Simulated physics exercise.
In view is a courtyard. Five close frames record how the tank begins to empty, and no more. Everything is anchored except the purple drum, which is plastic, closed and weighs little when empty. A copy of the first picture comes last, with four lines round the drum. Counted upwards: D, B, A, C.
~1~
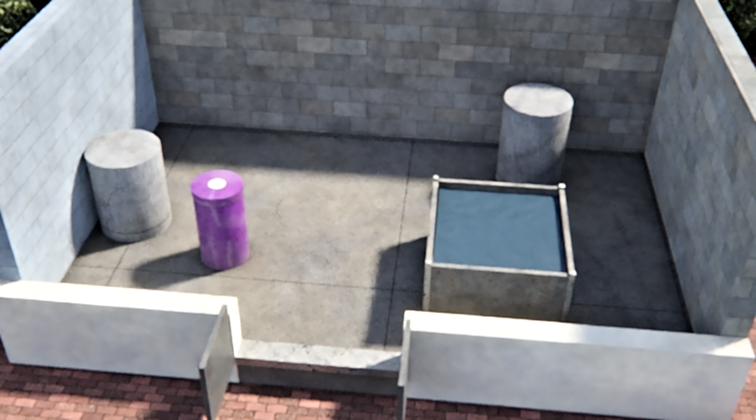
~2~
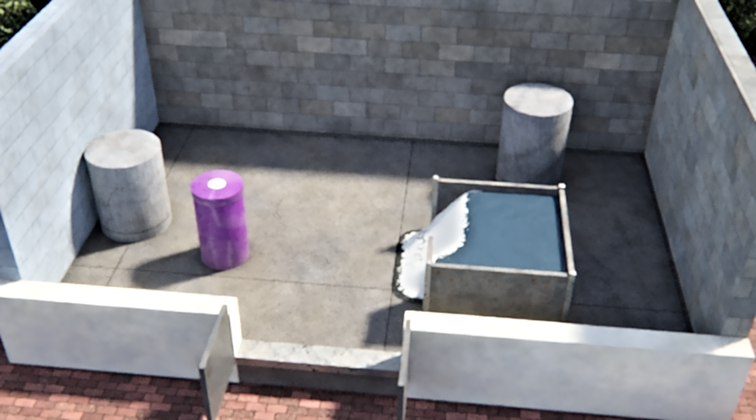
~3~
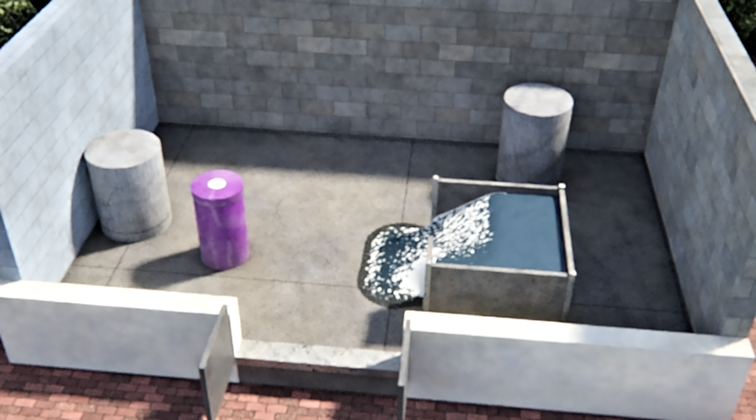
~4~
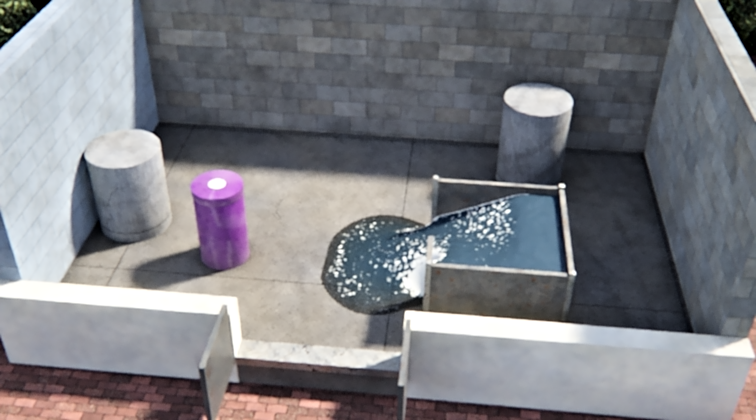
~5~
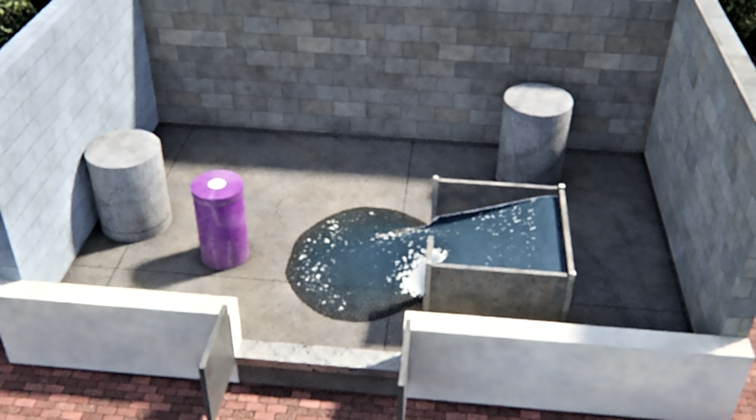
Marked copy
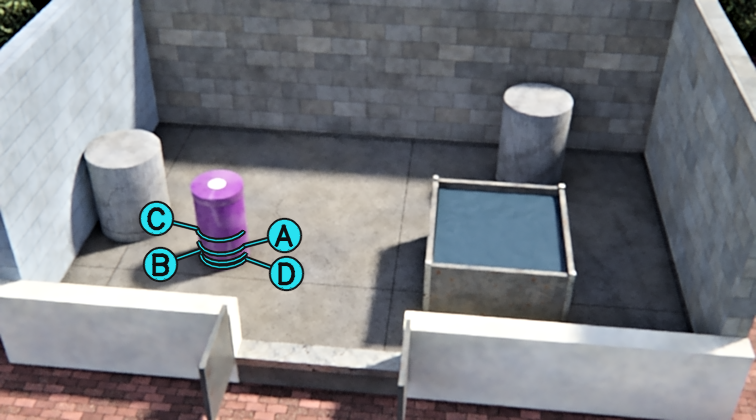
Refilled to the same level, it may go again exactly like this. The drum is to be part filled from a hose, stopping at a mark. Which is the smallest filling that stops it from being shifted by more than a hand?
Use level C.
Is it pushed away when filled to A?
Yes, that goes wrong.
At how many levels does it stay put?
One of them.
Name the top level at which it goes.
It is A.
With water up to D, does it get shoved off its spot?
Yes.
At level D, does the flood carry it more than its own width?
Yes, clearly.
On the marked copy, A at (217, 254); B at (218, 262); C at (215, 240); D at (219, 267); from the bottom up D, B, A, C.
Choosing A, it is pushed about its own width away.
Choosing B, it is pushed about twice its own width away.
Choosing C, it does not move.
Choosing D, it is pushed about 3 times its own width away.
